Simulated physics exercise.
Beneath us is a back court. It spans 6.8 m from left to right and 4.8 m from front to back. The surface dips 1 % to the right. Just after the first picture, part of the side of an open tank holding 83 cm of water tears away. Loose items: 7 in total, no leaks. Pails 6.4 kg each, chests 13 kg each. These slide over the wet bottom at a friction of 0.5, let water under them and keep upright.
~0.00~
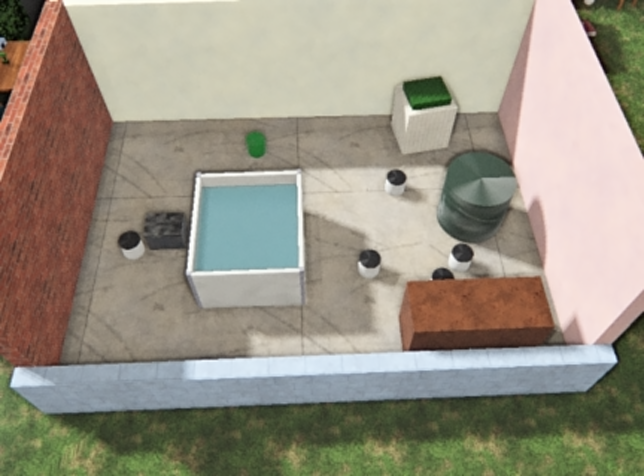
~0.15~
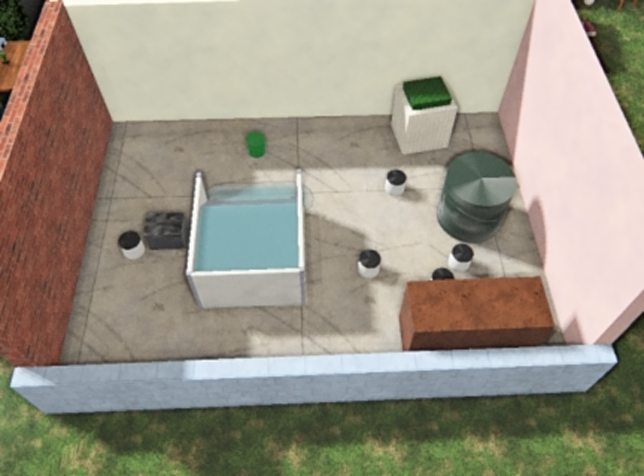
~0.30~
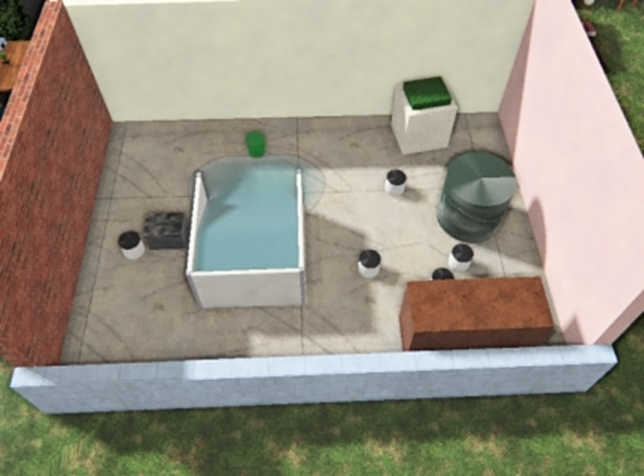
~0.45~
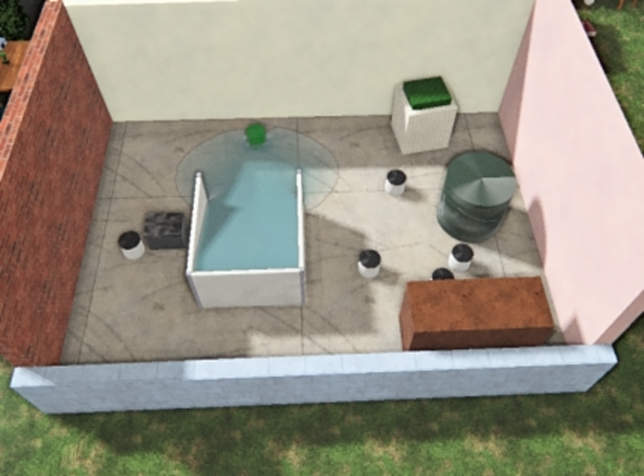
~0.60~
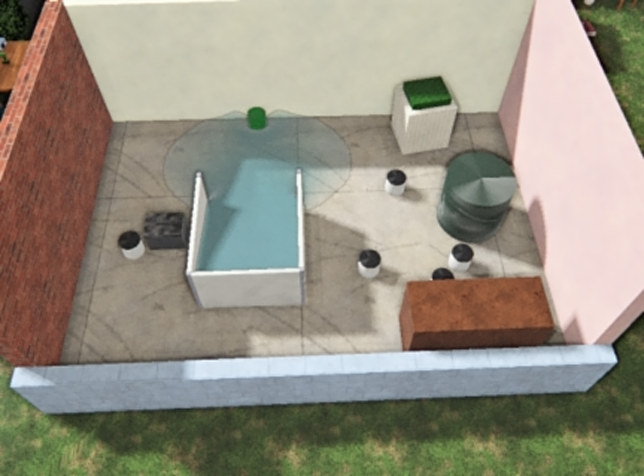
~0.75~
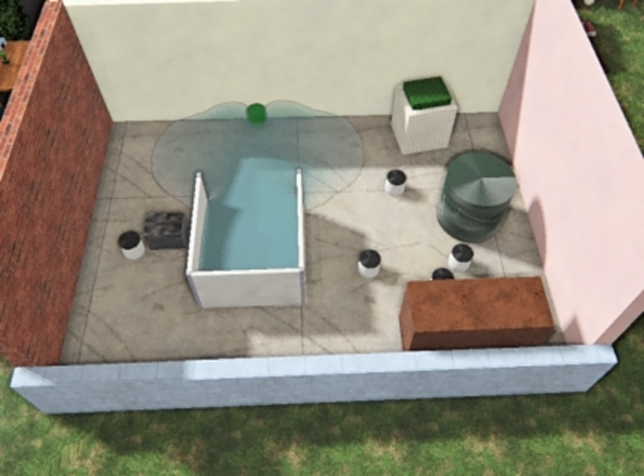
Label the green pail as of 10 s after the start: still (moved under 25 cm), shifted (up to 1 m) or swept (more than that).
Swept.
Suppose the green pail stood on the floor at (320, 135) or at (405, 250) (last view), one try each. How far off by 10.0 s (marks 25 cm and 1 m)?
Swept far; swept far.
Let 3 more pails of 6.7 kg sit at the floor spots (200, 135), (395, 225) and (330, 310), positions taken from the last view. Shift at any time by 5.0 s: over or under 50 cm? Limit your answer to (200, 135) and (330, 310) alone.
Well, the first one is higher and the other lower.
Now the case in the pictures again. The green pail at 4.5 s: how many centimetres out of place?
Some 200 cm from the start.
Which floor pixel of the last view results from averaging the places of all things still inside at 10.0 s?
Somewhere near (350, 273).
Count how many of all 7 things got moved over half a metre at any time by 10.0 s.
6 in all.
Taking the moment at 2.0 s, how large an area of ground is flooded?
13 m2.
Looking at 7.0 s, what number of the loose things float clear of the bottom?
The count is 4.
After 2.0 s the green pail is near (243, 128), 0.2 m from its start, afloat; 1 afloat.
After 4.5 s the green pail is near (165, 205), 1.9 m from its start, aground; 1 afloat.
After 7.0 s the green pail is near (167, 244), 2.4 m from its start, aground; 4 afloat.
After 10.0 s the green pail is near (167, 244), 2.4 m from its start, aground; 3 afloat.
